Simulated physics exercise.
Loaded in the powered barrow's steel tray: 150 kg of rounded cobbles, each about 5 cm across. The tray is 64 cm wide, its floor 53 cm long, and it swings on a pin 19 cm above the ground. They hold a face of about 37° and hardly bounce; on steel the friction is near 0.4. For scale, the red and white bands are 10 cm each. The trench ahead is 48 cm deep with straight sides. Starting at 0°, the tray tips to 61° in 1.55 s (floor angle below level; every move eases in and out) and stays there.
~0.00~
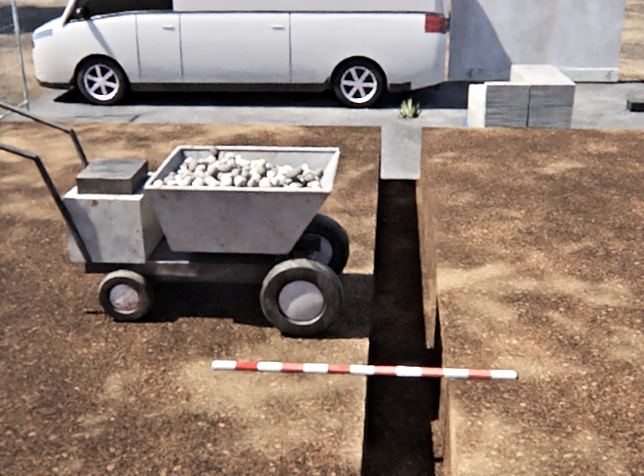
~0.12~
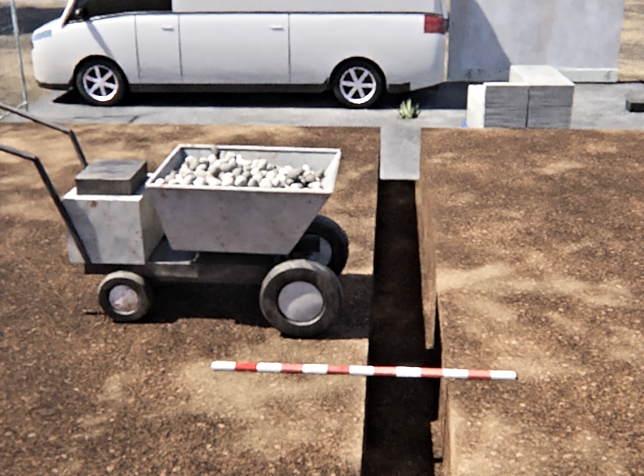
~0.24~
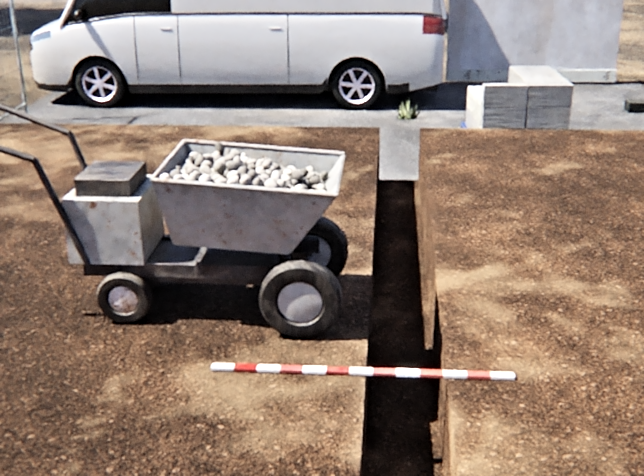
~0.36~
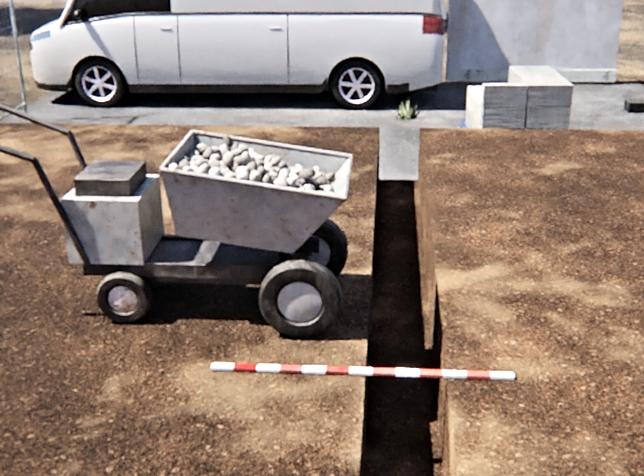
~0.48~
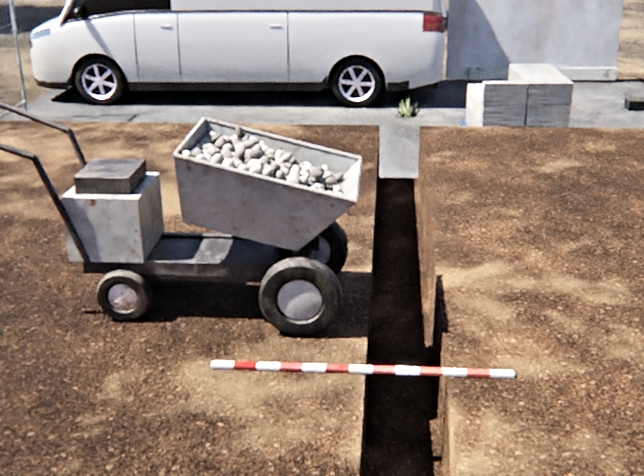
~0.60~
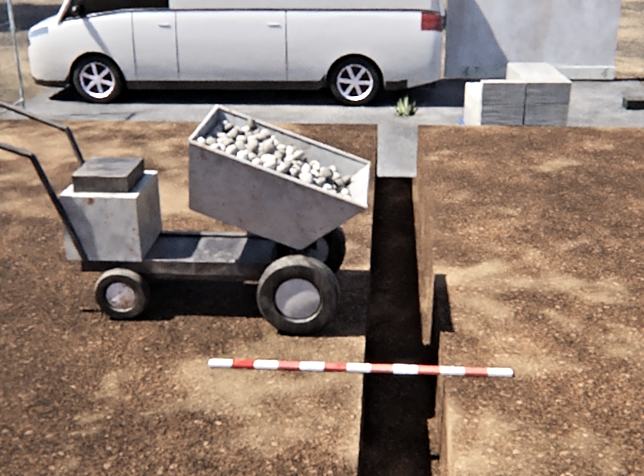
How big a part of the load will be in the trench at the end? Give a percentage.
Roughly 25 per cent ends in the trench.
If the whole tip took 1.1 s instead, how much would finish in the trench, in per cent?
It would be near 25 per cent.
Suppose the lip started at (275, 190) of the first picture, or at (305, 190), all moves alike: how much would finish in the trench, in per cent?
Near 60 per cent from the first place, 40 from the second.
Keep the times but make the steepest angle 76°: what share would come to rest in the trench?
In that case some 45 per cent.
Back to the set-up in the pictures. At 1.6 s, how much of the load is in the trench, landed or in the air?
About 5 per cent by then.
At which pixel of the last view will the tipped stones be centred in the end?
Near (450, 305).
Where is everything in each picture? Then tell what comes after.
Lip at (330, 191), floor tilted 0°, highest stones at (231, 164), in the first picture.
Lip at (331, 193), floor tilted 1°, highest stones at (225, 163); the stones move at 0.1 m/s on average, in the second picture.
The tray is at 4°, its lip at (336, 195); the top of the load is at (221, 160); the stones move at 0.3 m/s on average, in the third picture.
Lip at (345, 198), floor tilted 8°, highest stones at (217, 154); the stones move at 0.4 m/s on average, in the fourth picture.
Lip at (356, 201), floor tilted 14°, highest stones at (220, 142); the stones move at 0.5 m/s on average, in the fifth picture.
The tray is at 20°, its lip at (366, 207); the top of the load is at (230, 132); the stones move at 0.5 m/s on average, in the sixth picture.
After 1.2 s the floor is at 51°; 100 % in the tray; the foremost stones are at (399, 224).
After 1.6 s the floor is at 61°; 82 % in the tray, 6 % in the trench, 12 % past the trench; the foremost stones are at (507, 307).
After 2.0 s the floor is at 61°; 63 % in the tray, 10 % in the trench, 27 % past the trench; the foremost stones are at (576, 290).
After 4.0 s the floor is at 61°; 44 % in the tray, 25 % in the trench, 30 % past the trench; the foremost stones are at (639, 282).
